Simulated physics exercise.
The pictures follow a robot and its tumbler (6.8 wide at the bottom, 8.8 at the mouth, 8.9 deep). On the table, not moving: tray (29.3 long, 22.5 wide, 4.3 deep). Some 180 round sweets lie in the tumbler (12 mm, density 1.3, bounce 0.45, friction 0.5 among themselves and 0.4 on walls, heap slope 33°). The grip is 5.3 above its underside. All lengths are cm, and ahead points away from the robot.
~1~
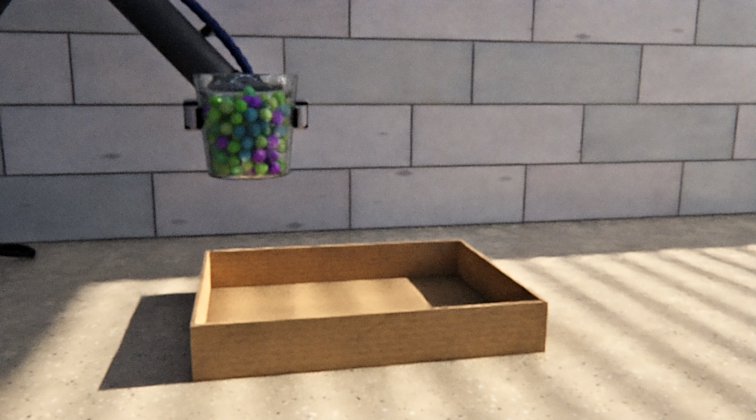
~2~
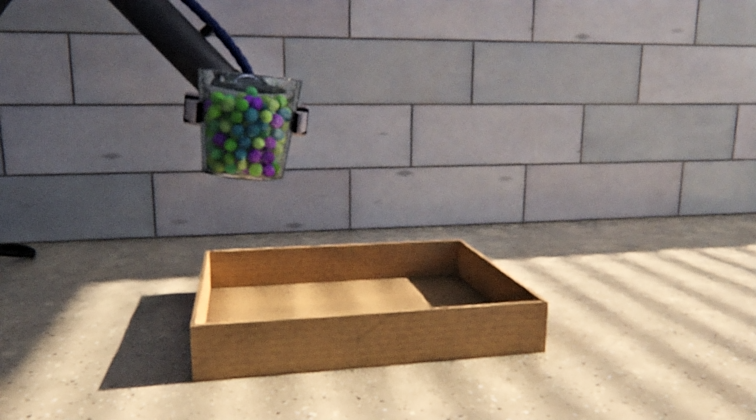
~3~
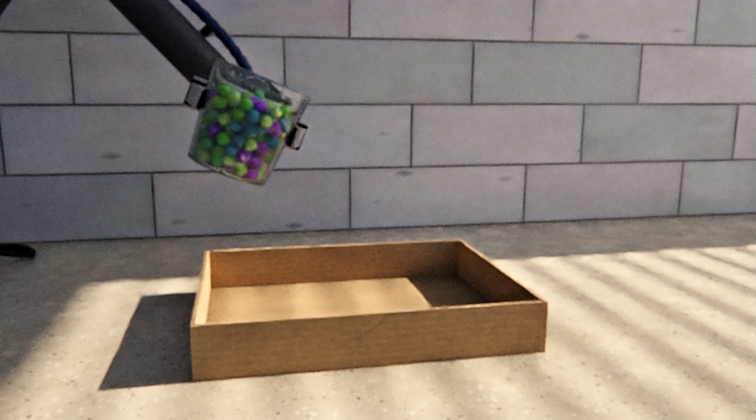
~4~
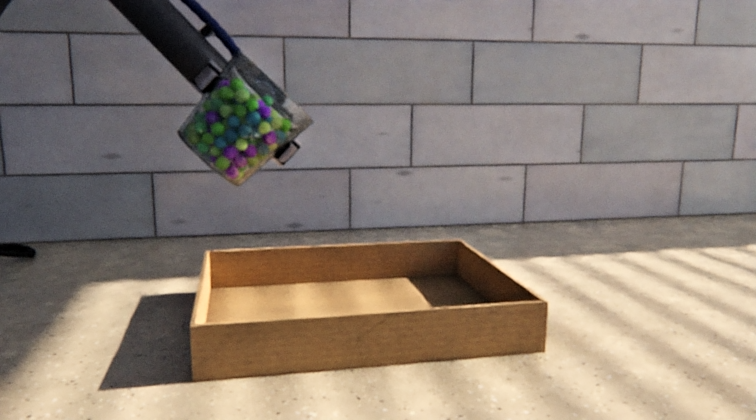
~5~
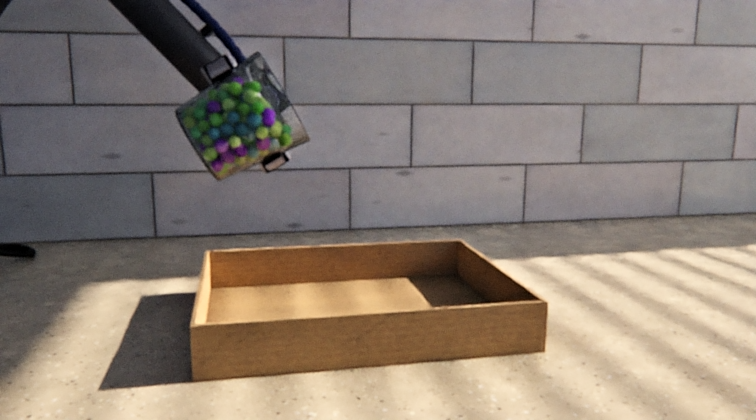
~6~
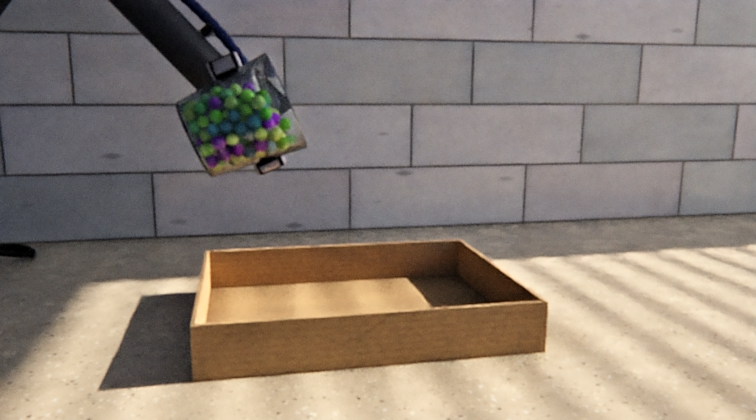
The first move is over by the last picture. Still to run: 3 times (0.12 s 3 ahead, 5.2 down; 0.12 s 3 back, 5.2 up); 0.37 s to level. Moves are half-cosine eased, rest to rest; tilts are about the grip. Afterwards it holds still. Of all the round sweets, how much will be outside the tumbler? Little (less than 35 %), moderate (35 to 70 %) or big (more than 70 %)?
A little share, less than 35 %, ends outside the tumbler.
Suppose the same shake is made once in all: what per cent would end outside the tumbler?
Then about 10 per cent.
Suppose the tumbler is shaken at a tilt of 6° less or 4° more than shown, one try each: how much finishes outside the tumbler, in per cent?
About 15 and 35 per cent.
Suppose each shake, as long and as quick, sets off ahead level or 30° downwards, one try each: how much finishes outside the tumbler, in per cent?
About 80 and 45 per cent.
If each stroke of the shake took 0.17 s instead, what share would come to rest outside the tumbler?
It would be near 5 per cent.
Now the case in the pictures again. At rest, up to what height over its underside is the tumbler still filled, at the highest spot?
Roughly 8.0 cm.
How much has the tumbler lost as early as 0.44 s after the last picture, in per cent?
Near 10 per cent so far.
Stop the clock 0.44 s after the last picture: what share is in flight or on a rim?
Roughly 5 per cent.
Then, 0.44 s on, tilted 67° forward, highest piece 20 above the table; 155 in the tumbler, 12 in the tray, 8 in flight or on a rim.
Then, 0.87 s on, tilted 43° forward, highest piece 21 above the table; 129 in the tumbler, 42 in the tray, 4 in flight or on a rim.
Then, 1.29 s on, level, highest piece 23 above the table; 129 in the tumbler, 46 in the tray.
Then, 2.34 s on, level, highest piece 23 above the table; 129 in the tumbler, 46 in the tray.
In the end, 129 in the tumbler, 46 in the tray. That is 26 % outside the tumbler.
